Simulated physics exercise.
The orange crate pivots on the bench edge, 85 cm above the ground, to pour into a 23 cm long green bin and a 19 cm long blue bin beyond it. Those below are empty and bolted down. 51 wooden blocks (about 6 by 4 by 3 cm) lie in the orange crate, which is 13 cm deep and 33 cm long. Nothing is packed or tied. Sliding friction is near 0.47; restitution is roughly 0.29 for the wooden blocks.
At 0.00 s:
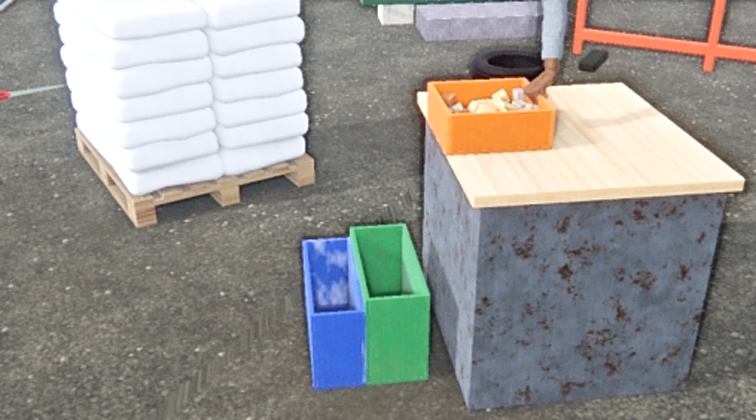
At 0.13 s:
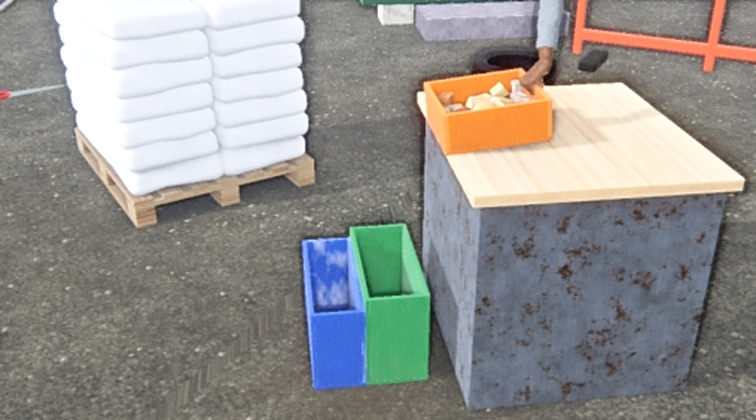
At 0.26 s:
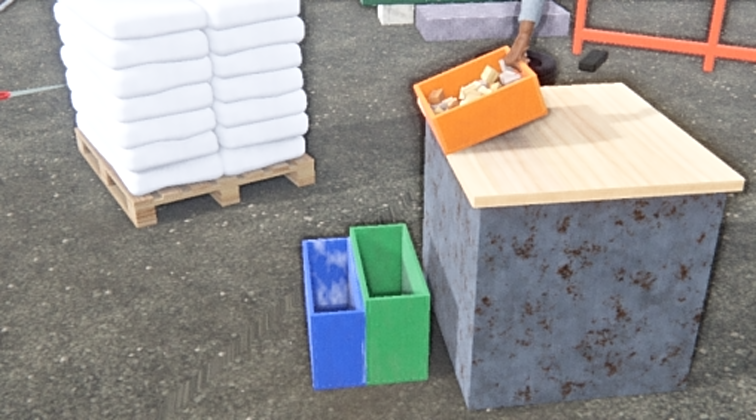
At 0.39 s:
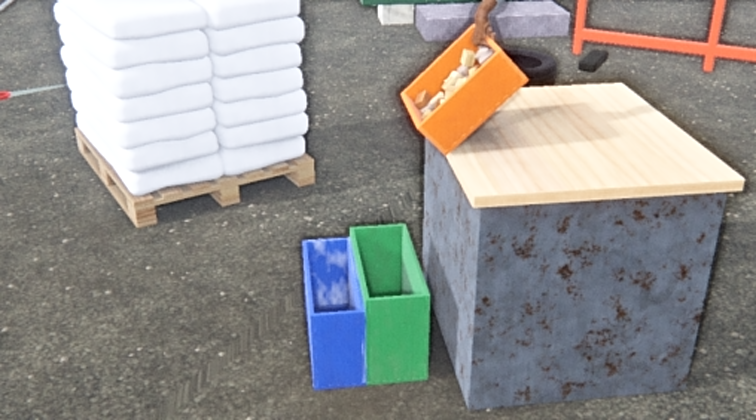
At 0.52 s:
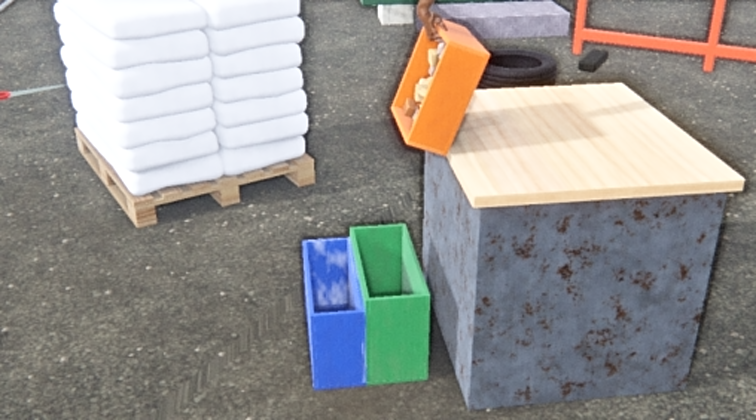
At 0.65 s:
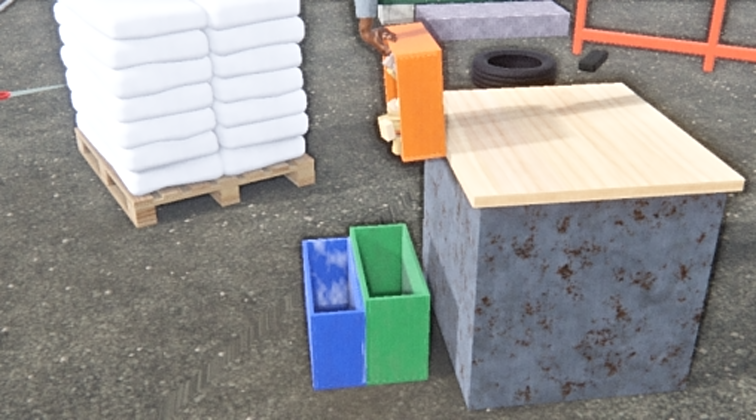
In a paved yard, a hand tilts an orange crate of wooden blocks leftward on a bench edge.
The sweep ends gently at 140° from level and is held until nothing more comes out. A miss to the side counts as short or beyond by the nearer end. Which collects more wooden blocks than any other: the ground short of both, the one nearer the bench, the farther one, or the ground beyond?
The largest share ends in the farther one: The blue bin.
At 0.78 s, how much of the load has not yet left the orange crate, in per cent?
Some 70 per cent.
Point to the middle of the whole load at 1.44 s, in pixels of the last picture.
At about (337, 335).
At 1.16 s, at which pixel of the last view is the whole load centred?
At about (341, 313).
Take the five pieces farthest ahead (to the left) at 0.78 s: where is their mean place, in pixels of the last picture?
Around (351, 174).
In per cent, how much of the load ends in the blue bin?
Some 55 per cent of them.
After 0.78 s, tilt 117°; 36 still in the orange crate and 15 in the air.
After 0.93 s, tilt 135°; 12 still in the orange crate, 5 in the blue bin and 34 in the air.
After 1.16 s, tilt 140°; 7 in the green bin, 24 in the blue bin, 4 on the ground beyond the blue bin and 16 in the air.
Final count (at 1.44 s), 15 in the green bin, 29 in the blue bin and 7 on the ground beyond the blue bin.
